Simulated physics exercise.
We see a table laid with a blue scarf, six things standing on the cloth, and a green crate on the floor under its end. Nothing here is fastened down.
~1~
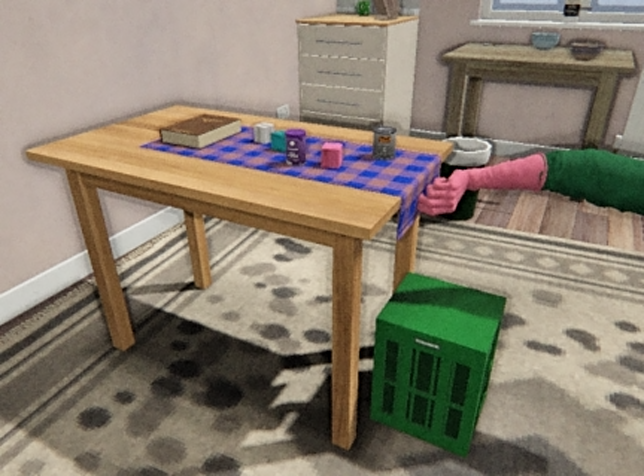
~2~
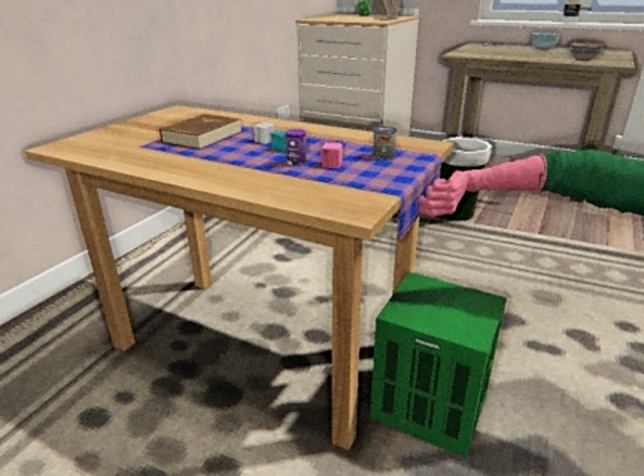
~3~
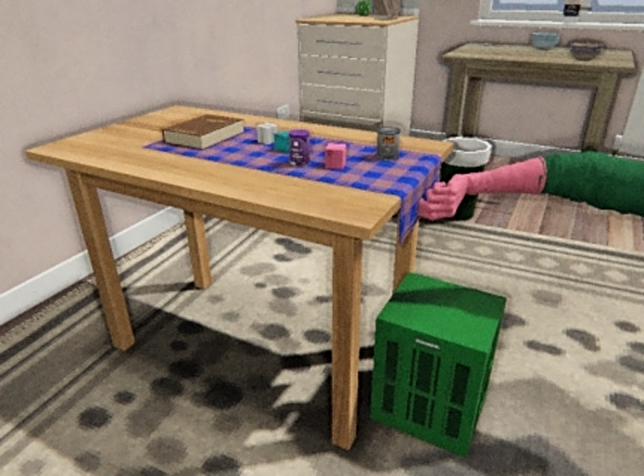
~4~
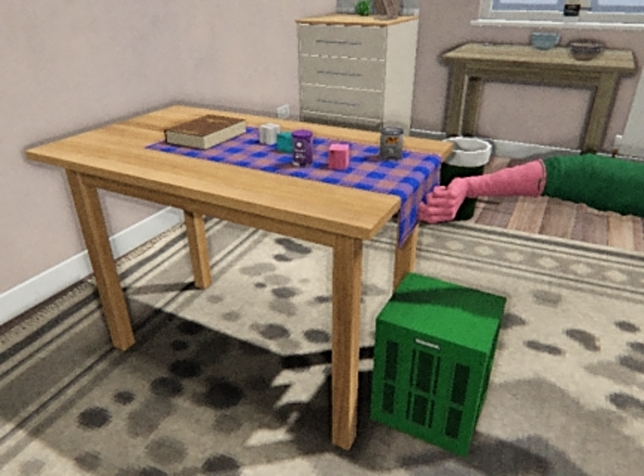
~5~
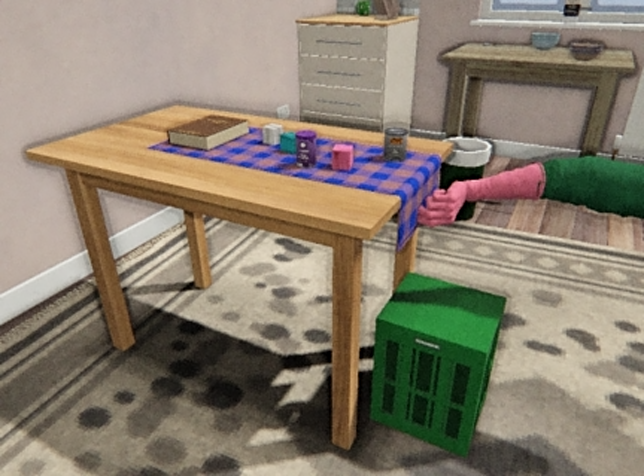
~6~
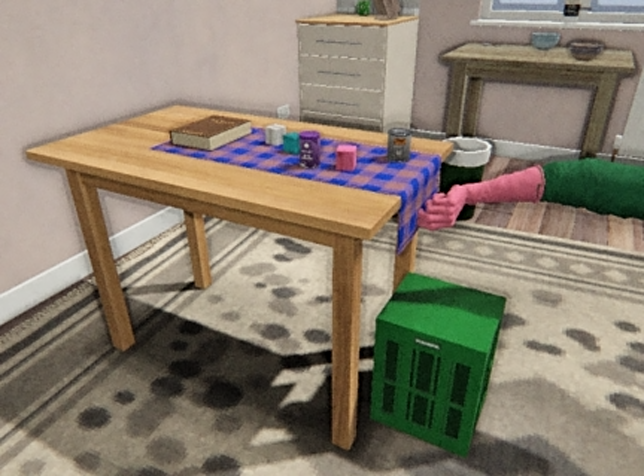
At the start, a blue checked cloth lies on a wooden table with a book and several small items on it, above a green crate. A pink hand at the right grips the cloth's hanging end and slowly draws it slightly down, and the items shift a little rightward with it.
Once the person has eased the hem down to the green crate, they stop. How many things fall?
The number that drops will be two.
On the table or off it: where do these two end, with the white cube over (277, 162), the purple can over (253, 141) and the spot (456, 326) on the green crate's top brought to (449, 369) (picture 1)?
The white cube is lost, the purple can stays put.
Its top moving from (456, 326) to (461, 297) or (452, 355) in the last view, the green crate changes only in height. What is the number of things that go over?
Counts: 1 / 3.
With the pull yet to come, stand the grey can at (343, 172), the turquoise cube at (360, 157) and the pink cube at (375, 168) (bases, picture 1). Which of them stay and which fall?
The grey can ends up off; the turquoise cube ends up off; the pink cube ends up off.
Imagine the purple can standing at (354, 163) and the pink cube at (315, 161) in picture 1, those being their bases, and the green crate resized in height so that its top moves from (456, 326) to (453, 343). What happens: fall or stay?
Purple can: Lost; pink cube: Lost.
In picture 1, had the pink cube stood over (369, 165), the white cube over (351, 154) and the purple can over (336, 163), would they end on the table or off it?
Final state: The pink cube is no longer up, the white cube is no longer up, the purple can is no longer up.
A little later, hem near (417, 260); all still up.
Next, hem on the crate; grey can and pink cube gone.
When it is over, hem on the crate; grey can and pink cube gone. The count of fallen things is two.
